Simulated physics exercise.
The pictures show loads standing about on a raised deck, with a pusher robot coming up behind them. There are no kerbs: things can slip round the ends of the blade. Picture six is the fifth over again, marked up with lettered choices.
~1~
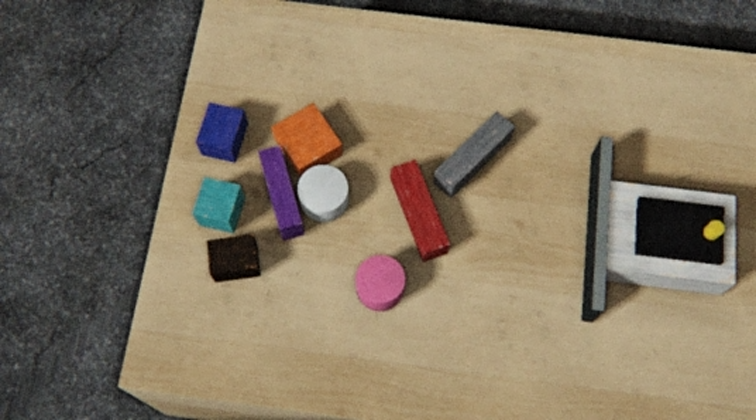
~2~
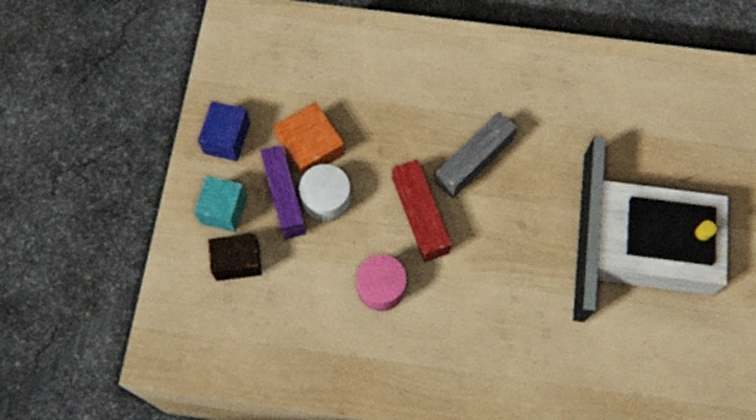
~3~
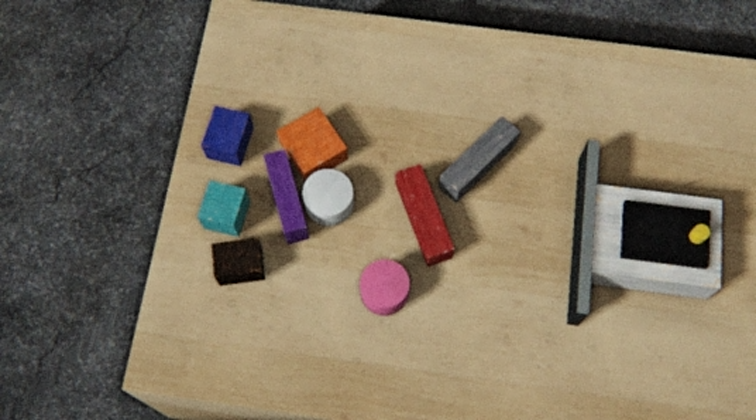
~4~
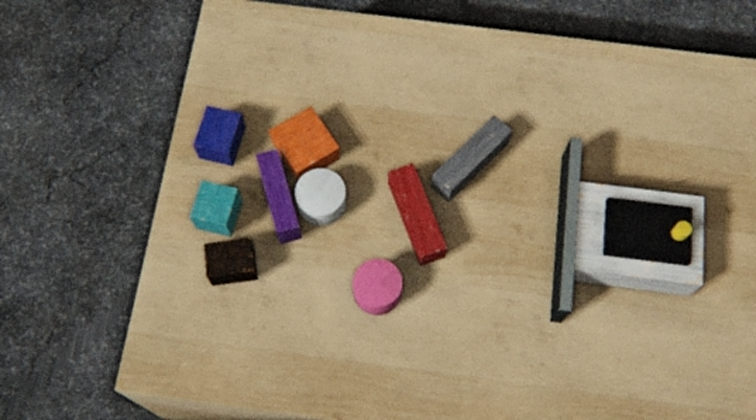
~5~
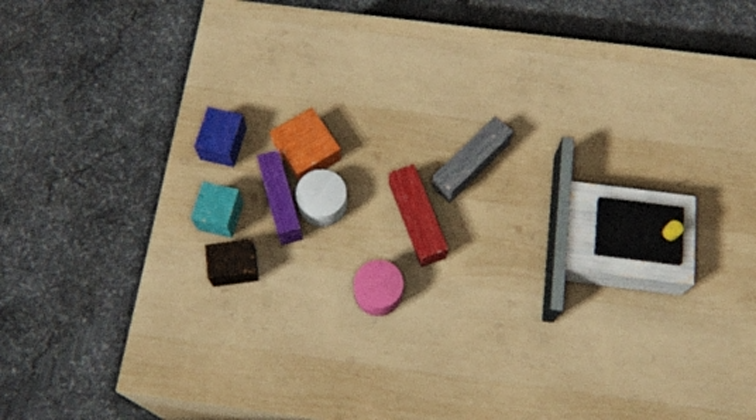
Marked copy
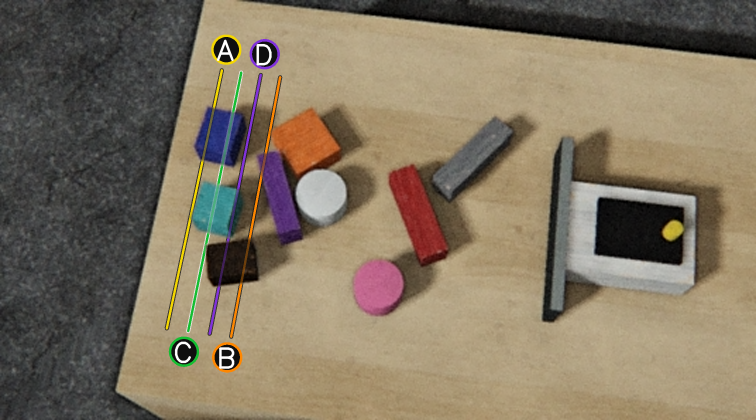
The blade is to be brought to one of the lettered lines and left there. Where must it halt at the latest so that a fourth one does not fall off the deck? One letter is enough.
It can go as far as D.
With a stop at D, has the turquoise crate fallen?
By then, yes.
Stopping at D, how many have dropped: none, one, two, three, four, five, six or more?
Three.
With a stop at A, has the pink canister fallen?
No.
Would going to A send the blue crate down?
By then, yes.
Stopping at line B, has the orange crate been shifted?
By then, yes.
On the marked copy, A at (196, 193); B at (257, 200); C at (216, 195); D at (236, 198).
Taking D. A third of the way, robot (512, 215); grey bar (430, 150); red bar (405, 215).
Two thirds of the way, robot (395, 200); turquoise crate (184, 210); blue crate (215, 138).
When it is over, robot (303, 189); purple bar over the edge; turquoise crate over the edge; three fallen.
As for the rest, A drops five; B is within the limit but short; C drops four.
